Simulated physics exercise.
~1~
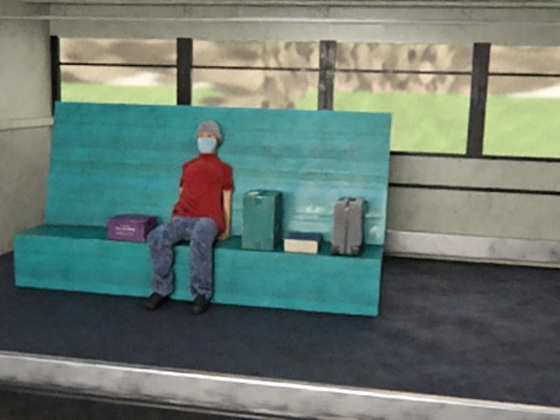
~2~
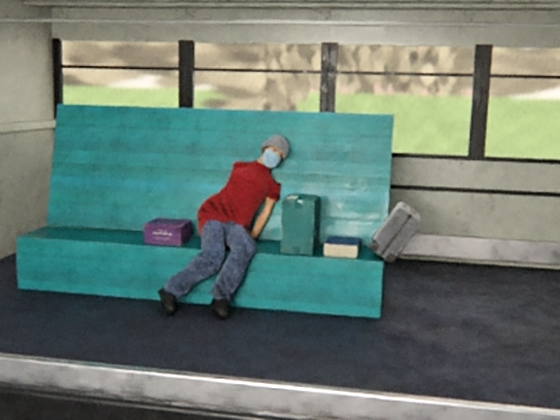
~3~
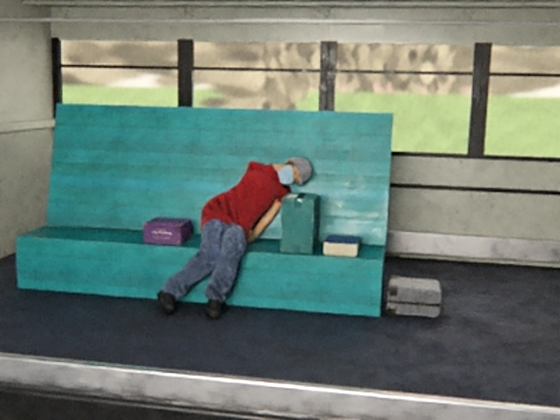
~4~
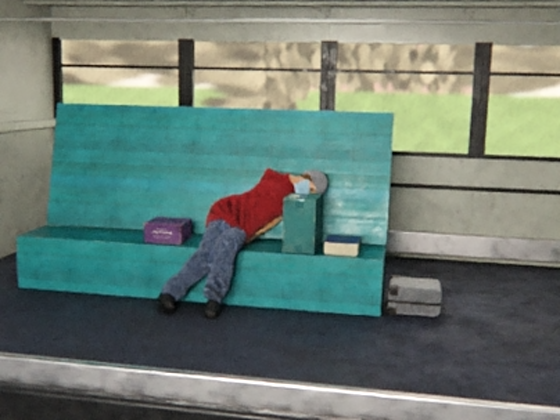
At first, a masked person in a grey cap, red shirt and jeans sits slumped on a long teal bench beneath a row of windows, with a purple carton to the left and a teal case, a small blue and cream item and a grey case to the right. Then everything loose shifts right, the sleeper tips sideways, and the grey case leans out past the bench end. It drops to the floor and lies on its side. The sleeper sinks further over the upright teal case, hips still on the seat, while the other items stay on the bench.
